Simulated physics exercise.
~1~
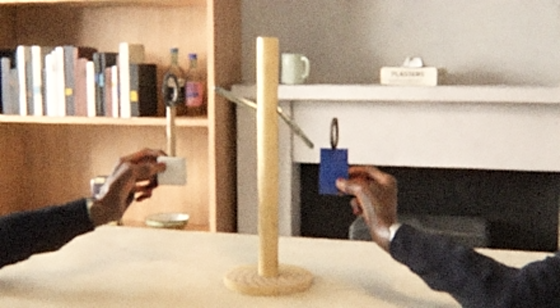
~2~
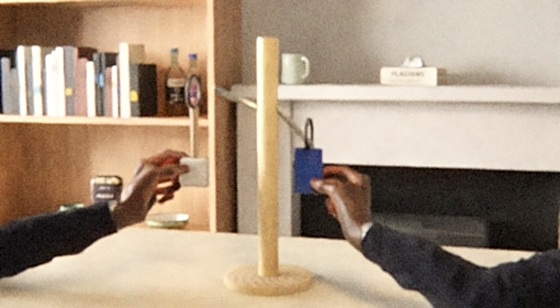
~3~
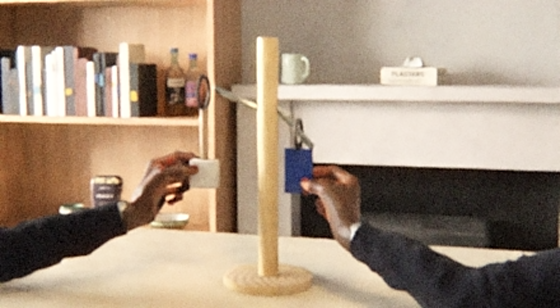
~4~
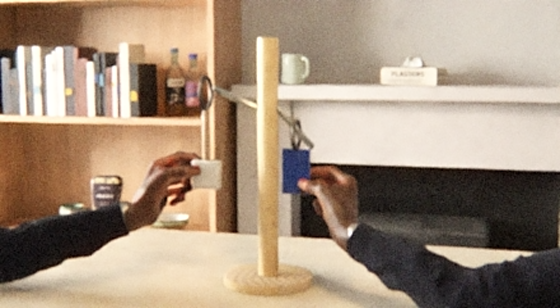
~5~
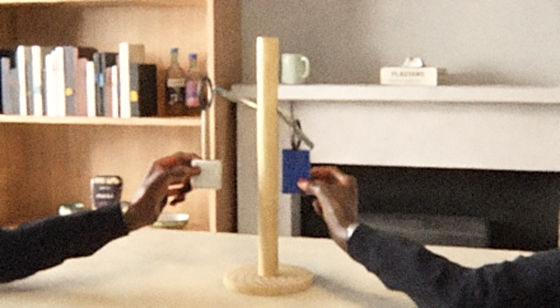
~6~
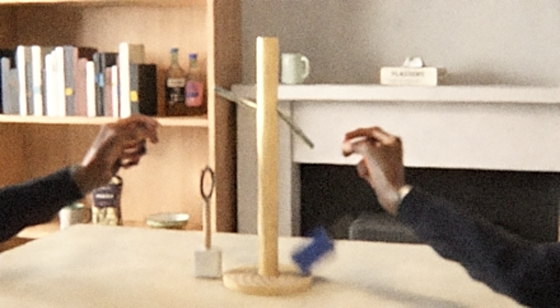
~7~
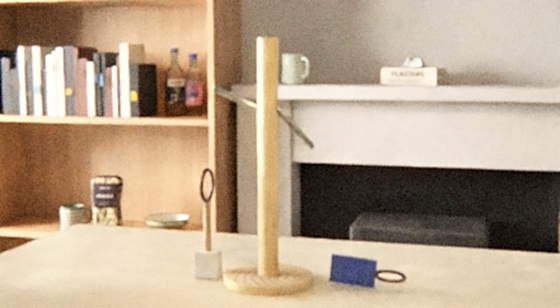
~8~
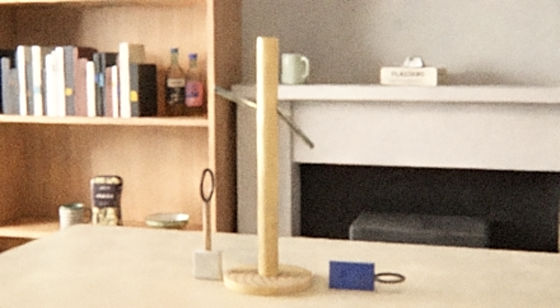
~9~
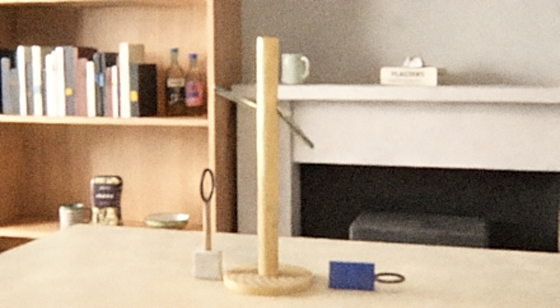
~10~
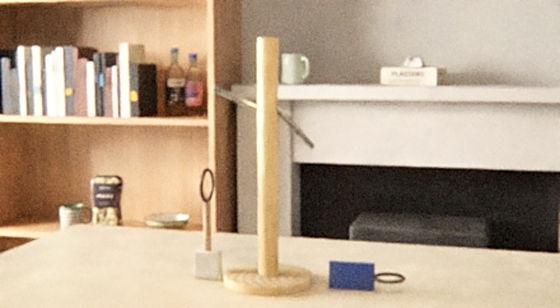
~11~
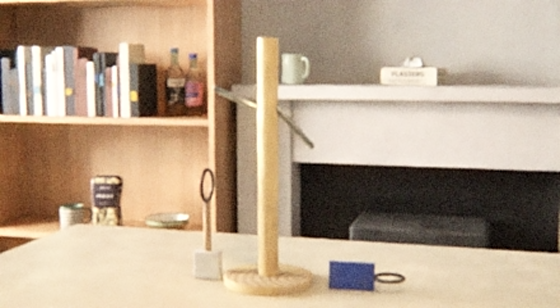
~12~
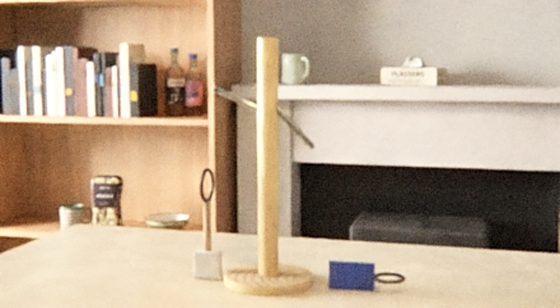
Two hands holding a white brush and a blue tag to a stand's pegs, then letting go, both dropping to the table.
